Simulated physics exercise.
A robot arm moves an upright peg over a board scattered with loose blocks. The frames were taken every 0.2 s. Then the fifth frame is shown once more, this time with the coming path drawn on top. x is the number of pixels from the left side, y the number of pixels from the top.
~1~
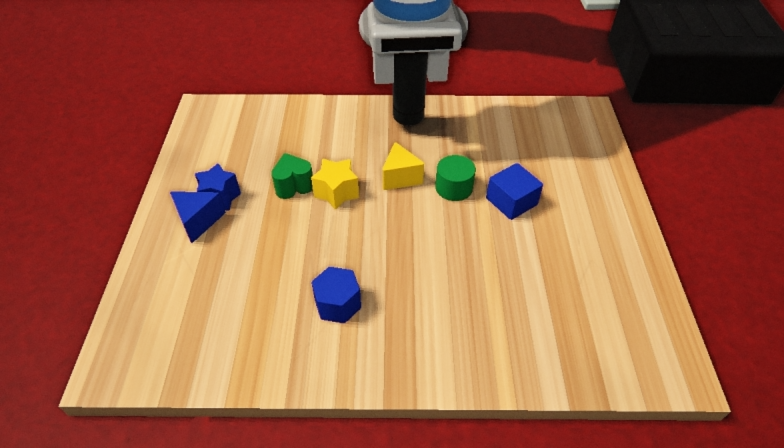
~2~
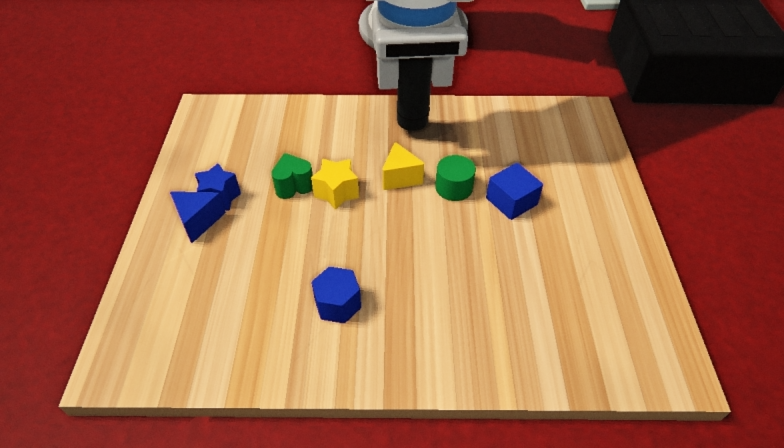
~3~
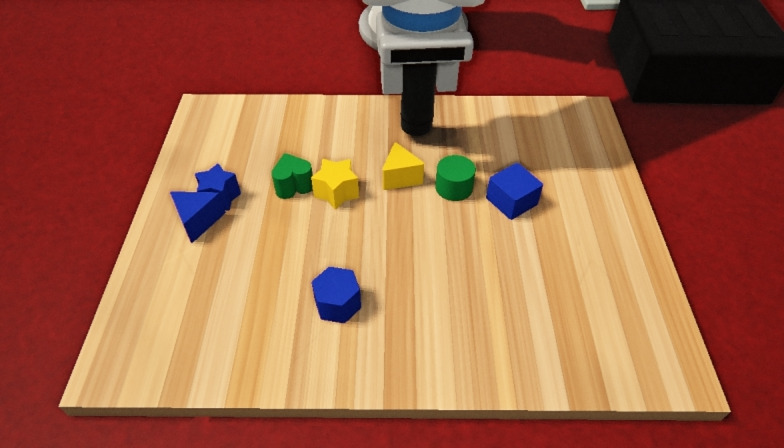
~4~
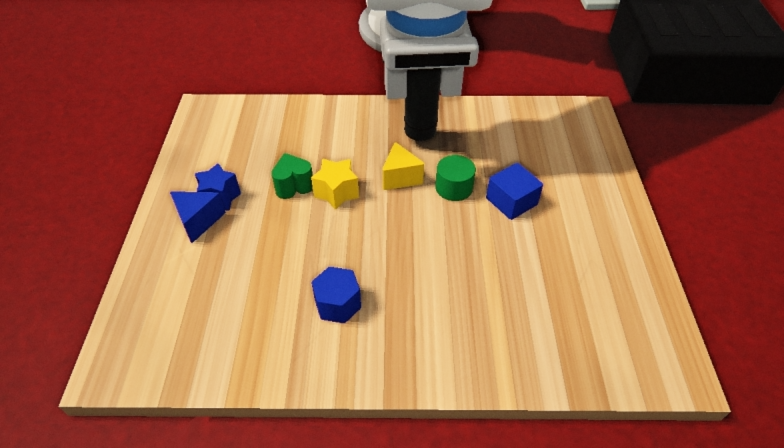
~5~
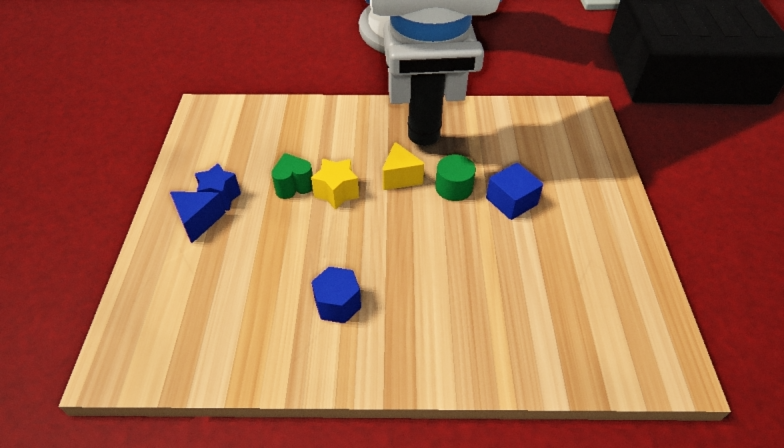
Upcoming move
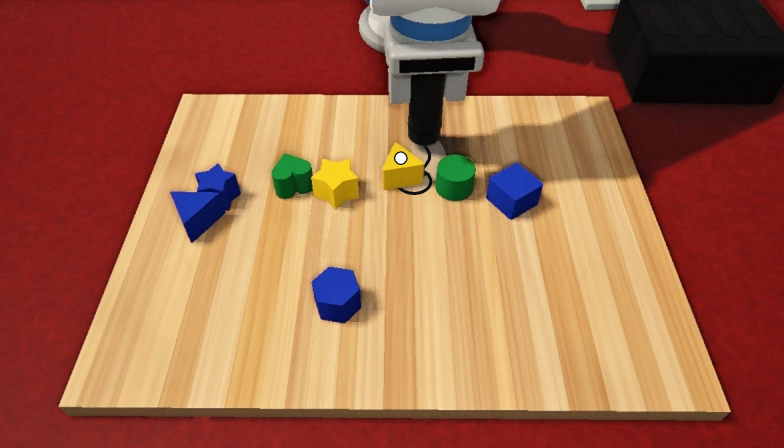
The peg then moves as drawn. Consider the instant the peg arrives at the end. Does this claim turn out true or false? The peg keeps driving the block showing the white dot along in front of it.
It is true.
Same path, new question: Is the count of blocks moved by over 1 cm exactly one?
Yes, that is what happens.
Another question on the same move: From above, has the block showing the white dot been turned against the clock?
I'd say no.
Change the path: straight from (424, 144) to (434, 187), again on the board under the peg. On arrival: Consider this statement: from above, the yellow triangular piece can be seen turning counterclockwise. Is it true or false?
Answer: False.
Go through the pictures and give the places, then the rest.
The first frame shows peg tip at (409, 117); block tops, yellow triangular piece at (401, 158); green disc at (456, 167).
The second frame shows peg at (413, 122); blocks unchanged.
The third frame shows peg at (417, 127); blocks unchanged.
The fourth frame shows peg at (420, 131); blocks unchanged.
The fifth frame shows peg at (424, 136); yellow triangular piece at (401, 158); green disc at (456, 167).
Path on the board, from (424, 144) via (430, 157) and (423, 169), ending at (414, 181); the dot is on the yellow triangular piece.
What follows on the original path. Halfway along, peg at (428, 155); nothing pushed yet.
At the end, peg at (414, 173); yellow triangular piece at (385, 169), turned 30° clockwise; green disc in place.
